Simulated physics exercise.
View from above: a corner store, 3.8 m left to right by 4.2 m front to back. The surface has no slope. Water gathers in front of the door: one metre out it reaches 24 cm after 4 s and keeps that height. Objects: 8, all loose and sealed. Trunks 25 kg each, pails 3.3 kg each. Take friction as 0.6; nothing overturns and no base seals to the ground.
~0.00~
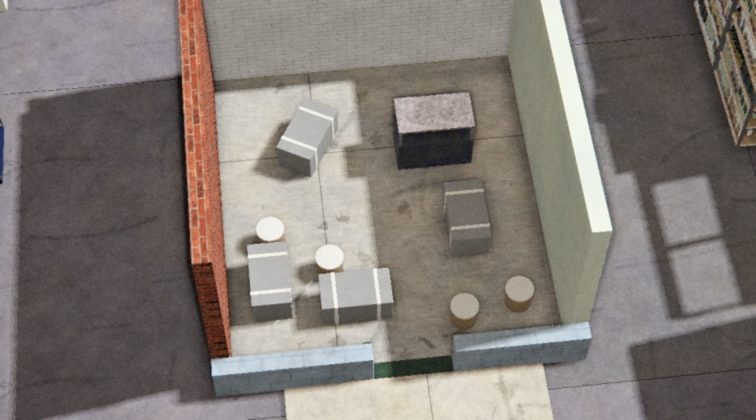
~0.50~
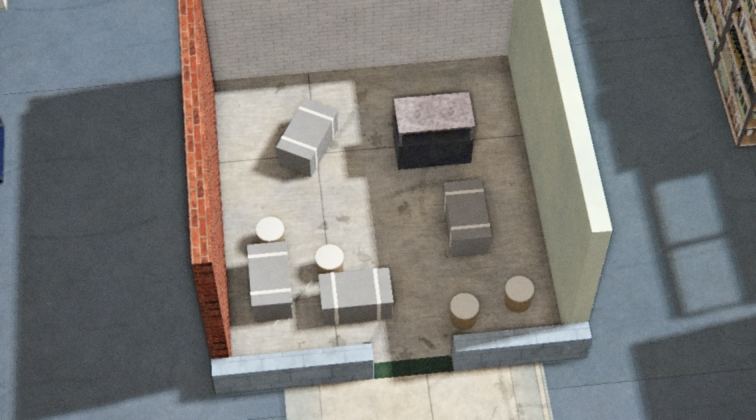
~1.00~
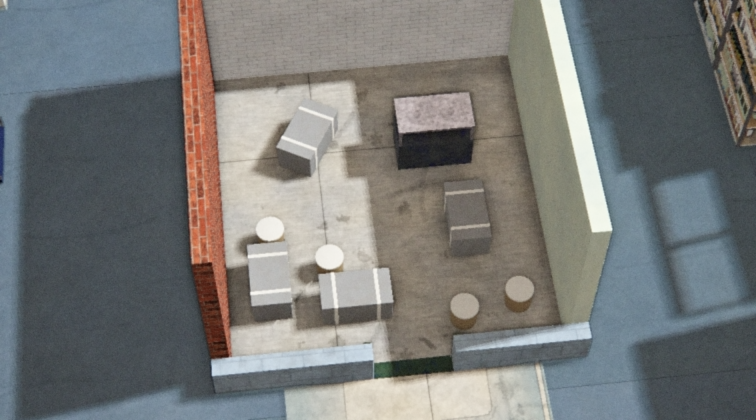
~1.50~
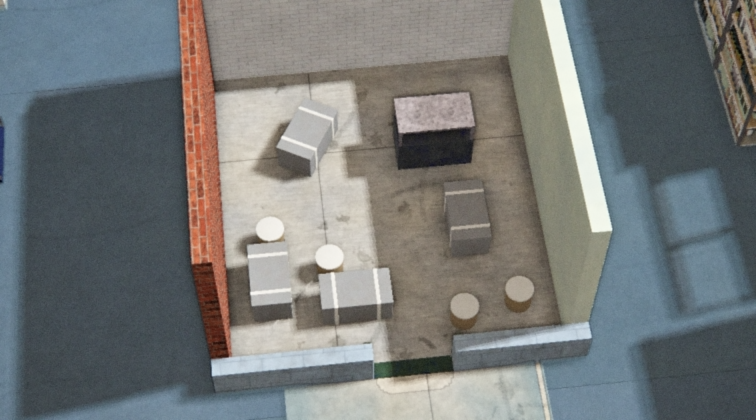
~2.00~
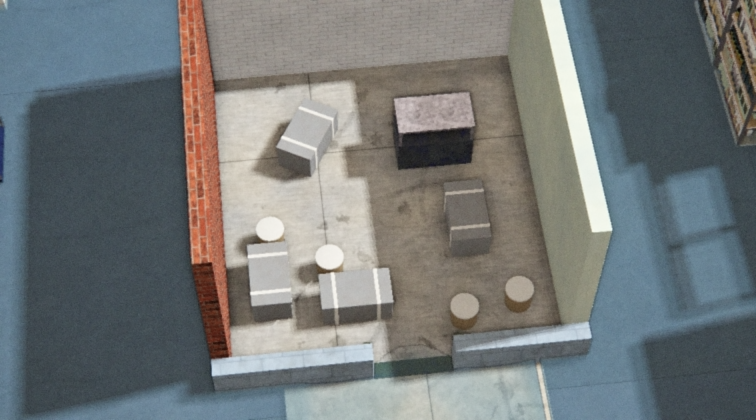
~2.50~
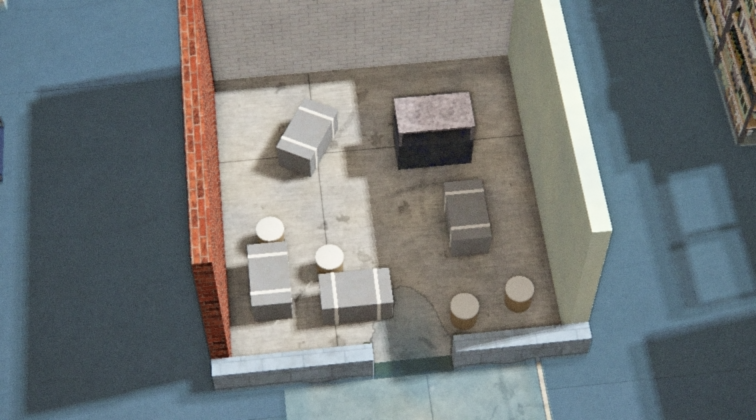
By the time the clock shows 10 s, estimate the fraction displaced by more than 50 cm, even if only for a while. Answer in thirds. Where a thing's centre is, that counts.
One to two thirds.
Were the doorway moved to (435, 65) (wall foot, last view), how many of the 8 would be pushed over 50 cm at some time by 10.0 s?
3.
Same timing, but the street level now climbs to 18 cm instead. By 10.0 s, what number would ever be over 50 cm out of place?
With that change, 3 of them.
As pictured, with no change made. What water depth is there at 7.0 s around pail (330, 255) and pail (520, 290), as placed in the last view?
Roughly 4 and 4 cm.
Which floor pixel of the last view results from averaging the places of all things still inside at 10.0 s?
They're centred close to (347, 227).
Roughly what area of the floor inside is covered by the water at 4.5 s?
I'd put it close to 5.5 m2.
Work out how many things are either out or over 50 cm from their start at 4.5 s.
At that time I count 0.
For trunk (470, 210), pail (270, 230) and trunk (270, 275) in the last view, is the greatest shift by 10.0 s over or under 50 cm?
In that order: Past it, under, short of it.
After 3.5 s 0 of 8 are over 50 cm from their spots; 0 afloat.
After 4.5 s 0 of 8 are over 50 cm from their spots; 0 afloat.
After 7.0 s 2 of 8 are over 50 cm from their spots; 2 afloat.
After 10.0 s 4 of 8 are over 50 cm from their spots, and 4 have been at some point; 7 afloat.
